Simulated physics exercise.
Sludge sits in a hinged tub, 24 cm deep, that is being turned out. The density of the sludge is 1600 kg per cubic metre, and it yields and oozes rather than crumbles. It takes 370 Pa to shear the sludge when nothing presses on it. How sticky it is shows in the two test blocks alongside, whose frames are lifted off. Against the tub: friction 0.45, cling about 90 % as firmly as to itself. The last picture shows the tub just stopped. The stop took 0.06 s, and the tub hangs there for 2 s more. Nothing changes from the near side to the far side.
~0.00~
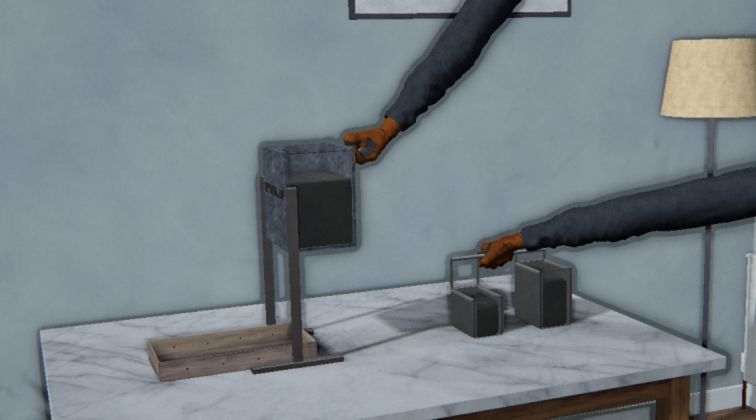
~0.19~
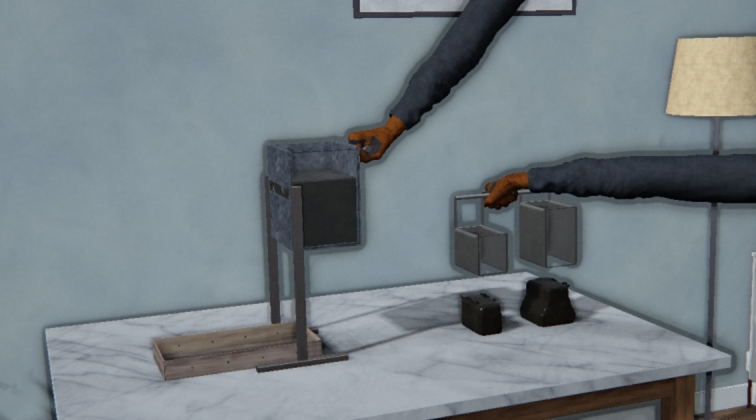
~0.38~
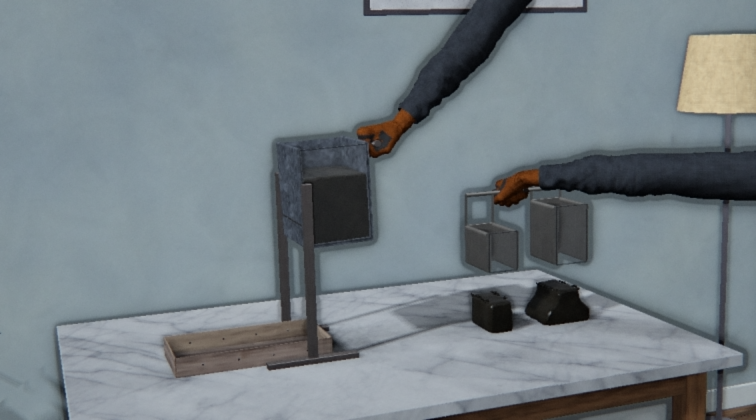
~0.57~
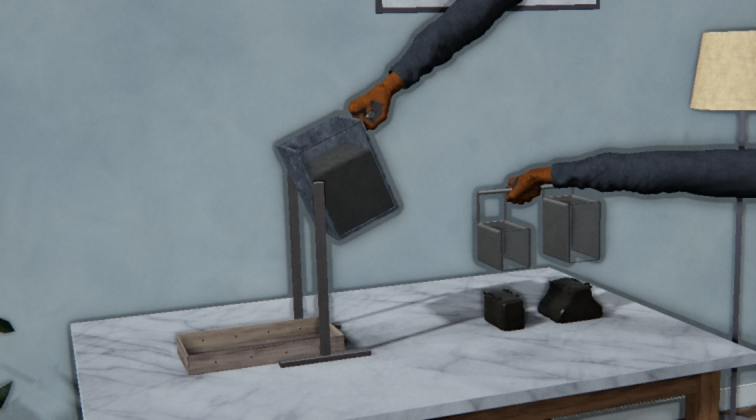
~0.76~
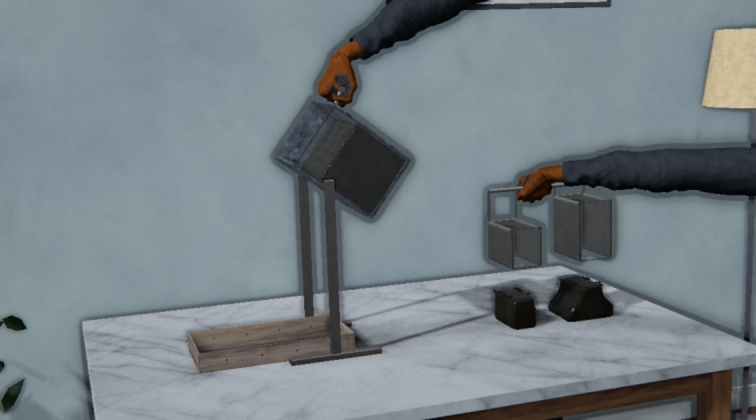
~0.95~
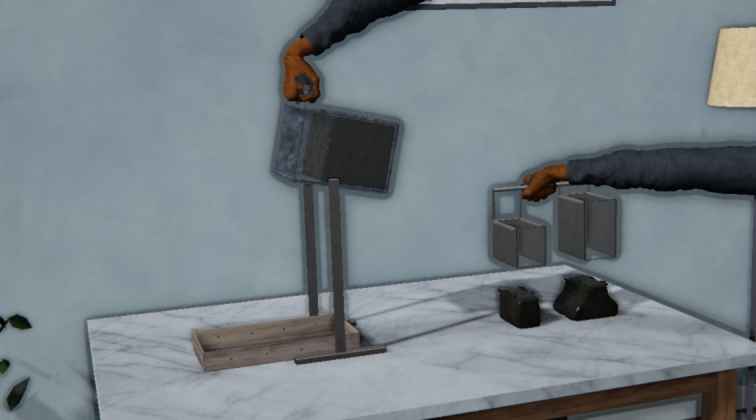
Hand lifting paired casings off two dark blocks, the larger slumping, before another hand tilts a hinged tub of dark sludge leftward.
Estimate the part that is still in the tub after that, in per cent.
About 100 %.
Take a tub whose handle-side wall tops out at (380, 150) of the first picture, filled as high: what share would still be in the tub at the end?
Then about 70 %.
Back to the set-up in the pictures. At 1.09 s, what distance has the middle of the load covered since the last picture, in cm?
Roughly 1 cm.
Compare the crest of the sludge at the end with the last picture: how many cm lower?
Some 3 cm.
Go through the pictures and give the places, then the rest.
The first frame shows handle-side rim at (351, 149), tilt 0 degrees; top of the sludge at (350, 179); blocks stand 8.9 cm, 14 cm (left to right).
The second frame shows handle-side rim at (356, 148), tilt 0 degrees; top of the sludge at (355, 178); blocks stand 8.7 cm, 11 cm (left to right).
The third frame shows handle-side rim at (365, 143), tilt 2 degrees; top of the sludge at (361, 174); blocks stand 8.6 cm, 9.6 cm (left to right).
The fourth frame shows handle-side rim at (359, 122), tilt 23 degrees; top of the sludge at (370, 151); blocks stand 8.6 cm, 9.6 cm (left to right).
The fifth frame shows handle-side rim at (333, 106), tilt 53 degrees; top of the sludge at (359, 127); blocks stand 8.6 cm, 9.6 cm (left to right).
The sixth frame shows handle-side rim at (304, 110), tilt 78 degrees; top of the sludge at (338, 118); blocks stand 8.6 cm, 9.6 cm (left to right).
After 1.09 s, the tub is at 78 degrees and holds 100 %.
After 1.26 s, the tub is at 78 degrees and holds 100 %.
After 1.43 s, the tub is at 78 degrees and holds 100 %.
After 1.60 s, the tub is at 78 degrees and holds 100 %.
After 2.95 s, at the end, the tub is at 78 degrees and holds 100 %.
